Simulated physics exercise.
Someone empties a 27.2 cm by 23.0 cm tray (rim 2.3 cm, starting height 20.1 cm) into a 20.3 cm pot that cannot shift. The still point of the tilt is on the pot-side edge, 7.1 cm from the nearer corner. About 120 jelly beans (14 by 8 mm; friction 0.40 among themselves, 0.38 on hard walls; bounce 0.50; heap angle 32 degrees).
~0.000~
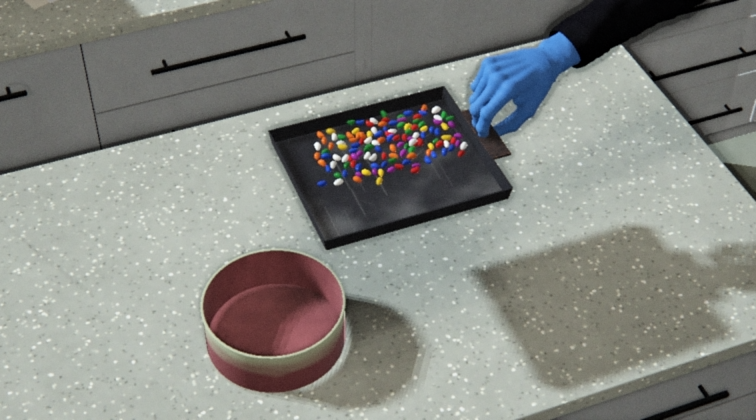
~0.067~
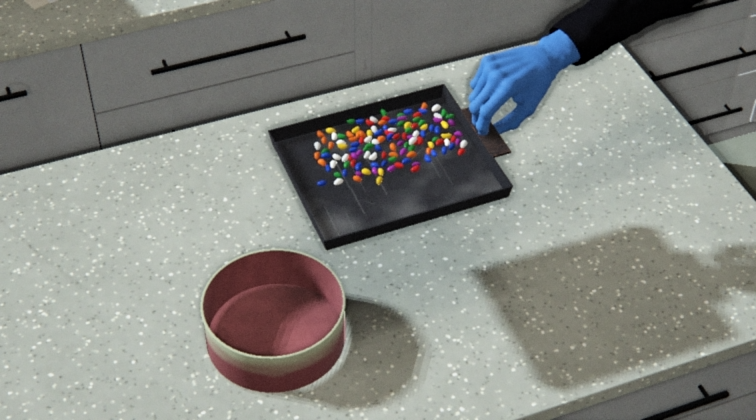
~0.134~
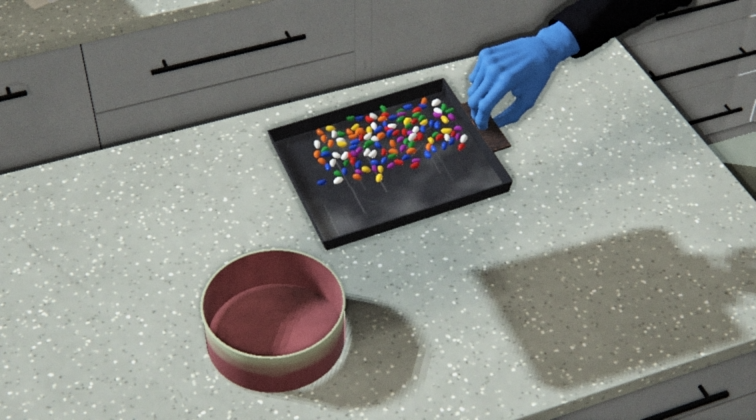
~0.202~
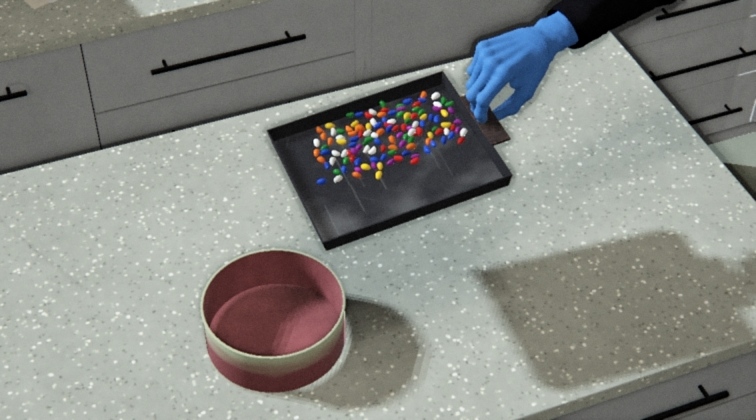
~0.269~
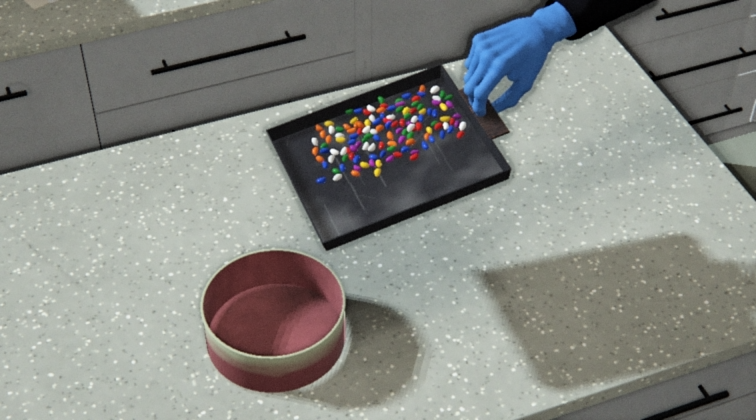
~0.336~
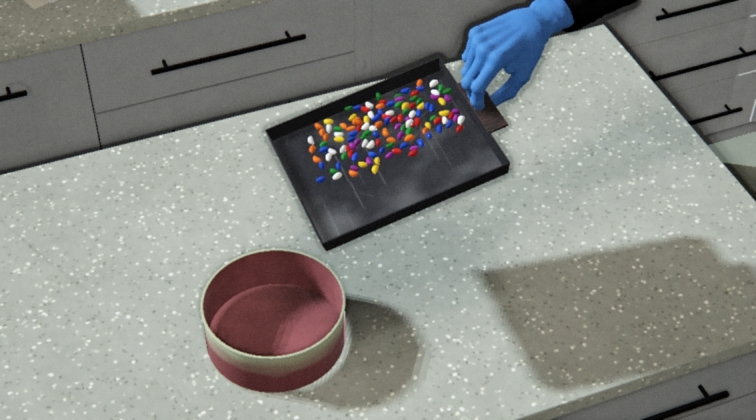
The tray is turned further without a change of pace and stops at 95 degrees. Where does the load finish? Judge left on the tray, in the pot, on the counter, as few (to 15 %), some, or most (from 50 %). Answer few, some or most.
Left on the tray: Few; in the pot: Most; on the counter: Some.
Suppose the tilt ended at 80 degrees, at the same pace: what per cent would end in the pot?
It would be near 25 per cent.
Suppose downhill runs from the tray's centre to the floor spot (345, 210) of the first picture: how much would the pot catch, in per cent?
About 95 per cent.
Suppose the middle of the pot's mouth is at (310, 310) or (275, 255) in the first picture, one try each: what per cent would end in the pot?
About 45 and 85 per cent.
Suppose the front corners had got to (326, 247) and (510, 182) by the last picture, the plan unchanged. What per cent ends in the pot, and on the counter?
Pot 55, counter 45.
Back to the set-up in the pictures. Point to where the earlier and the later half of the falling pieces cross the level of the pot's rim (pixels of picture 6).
At about (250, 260), then at (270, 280).
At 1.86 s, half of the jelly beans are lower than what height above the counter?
About 24 cm.
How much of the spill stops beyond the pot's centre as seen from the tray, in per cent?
Roughly 70 per cent.
Then, at 1.25 s, tilt 50 degrees; the tray holds 100 %, the pot 0 %.
After 1.86 s, tilt 76 degrees; the tray holds 95 %, the pot 0 %.
Then, at 2.52 s, tilt 95 degrees; the tray holds 15 %, the pot 40 %.
At rest (4.2 s), tray 0 %, pot 65 %, counter 35 %.
